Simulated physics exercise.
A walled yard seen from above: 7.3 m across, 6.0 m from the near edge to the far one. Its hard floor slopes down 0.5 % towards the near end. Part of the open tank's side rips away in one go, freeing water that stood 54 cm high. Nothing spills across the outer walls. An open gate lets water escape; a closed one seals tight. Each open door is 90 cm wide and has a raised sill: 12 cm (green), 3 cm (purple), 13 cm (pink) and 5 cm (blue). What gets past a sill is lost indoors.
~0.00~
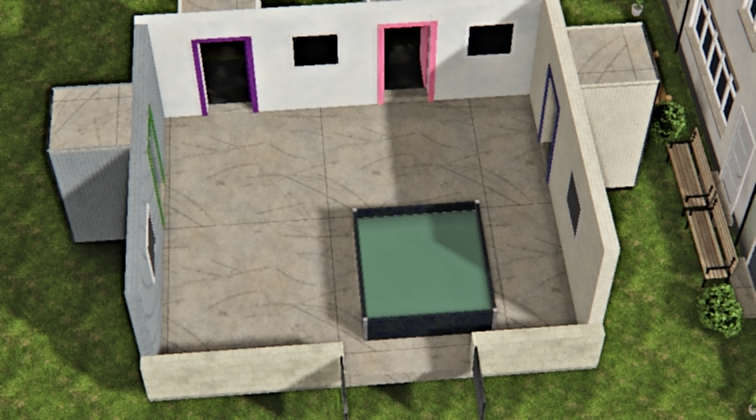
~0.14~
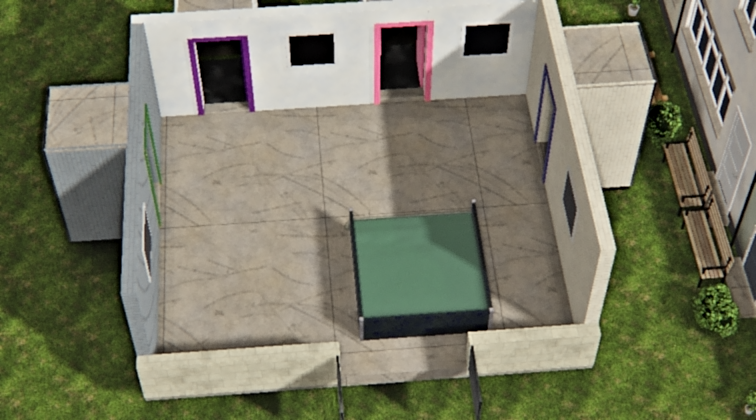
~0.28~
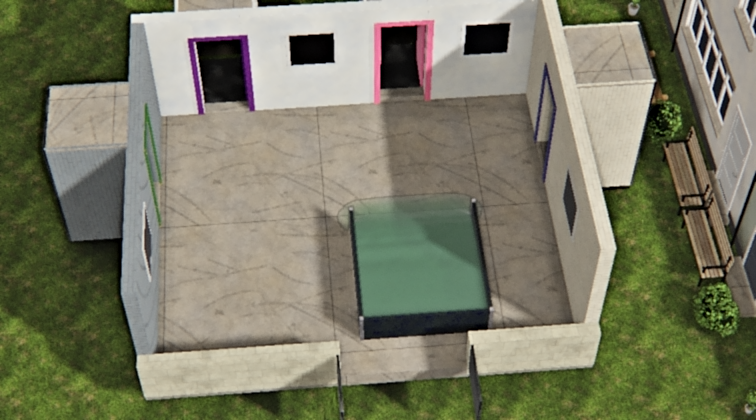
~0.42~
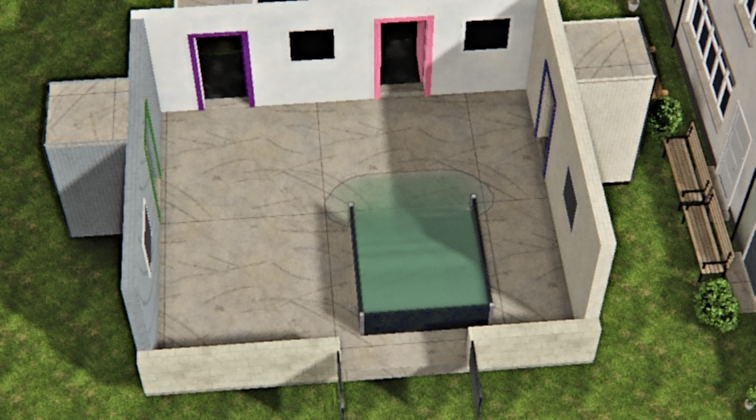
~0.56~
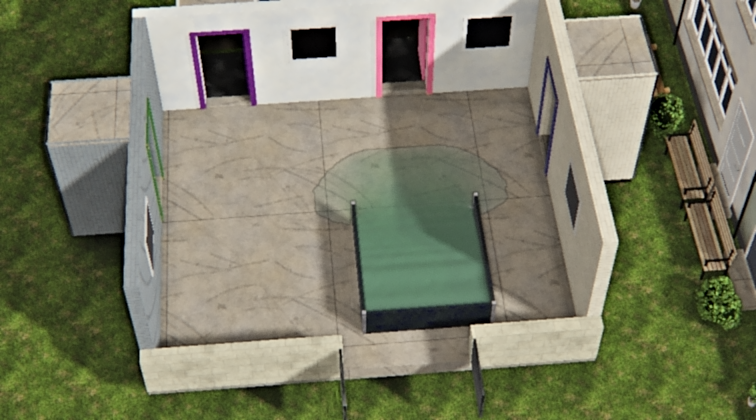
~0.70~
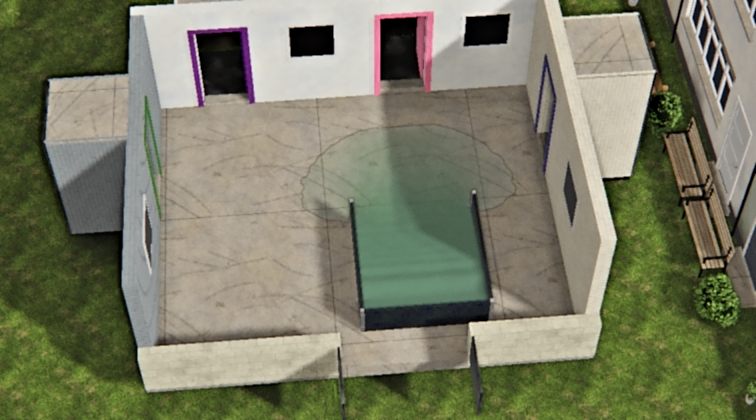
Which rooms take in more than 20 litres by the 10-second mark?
Within that time: At the green door it stays under the limit; at the purple door it passes the limit; at the pink door it exceeds the limit; at the blue door it goes over the limit.
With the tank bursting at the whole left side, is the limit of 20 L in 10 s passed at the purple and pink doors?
Against that limit: Purple above, pink under.
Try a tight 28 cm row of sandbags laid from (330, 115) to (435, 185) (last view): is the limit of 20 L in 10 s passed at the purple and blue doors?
Against that limit: Purple above, blue over.
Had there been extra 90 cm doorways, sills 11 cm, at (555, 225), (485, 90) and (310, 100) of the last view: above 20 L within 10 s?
In turn: Not over, past it, over.
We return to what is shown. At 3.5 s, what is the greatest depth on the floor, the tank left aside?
Roughly 27 cm.
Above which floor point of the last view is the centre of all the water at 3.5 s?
Near (395, 170).
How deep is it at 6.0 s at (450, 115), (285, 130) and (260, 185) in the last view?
About 10, 7 and 3 cm.
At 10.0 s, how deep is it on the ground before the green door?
Some 6.5 cm.
After 1.4 s water covers 35 % of the floor and is deepest (26 cm) near (369, 98); green door not reached, purple door not reached, pink door 26 cm at the sill, 13 L in, blue door not reached.
After 2.2 s water covers 40 % of the floor and is deepest (31 cm) near (520, 88); green door not reached, purple door 3 cm at the sill, 0 L in, pink door 29 cm at the sill, 81 L in, blue door 6 cm at the sill, 0 L in.
After 3.5 s water covers 45 % of the floor and is deepest (27 cm) near (520, 88); green door not reached, purple door 8 cm at the sill, 13 L in, pink door 22 cm at the sill, 170 L in, blue door 12 cm at the sill, 8 L in.
After 6.0 s water covers 75 % of the floor and is deepest (14 cm) near (562, 339); green door 10 cm at the sill, 0 L in, purple door 7 cm at the sill, 33 L in, pink door 9 cm at the sill, 196 L in, blue door 9 cm at the sill, 48 L in.
After 10.0 s water covers 95 % of the floor and is deepest (14 cm) near (159, 370); green door 7 cm at the sill, 0 L in, purple door 6 cm at the sill, 71 L in, pink door 4 cm at the sill, 196 L in, blue door 6 cm at the sill, 69 L in.
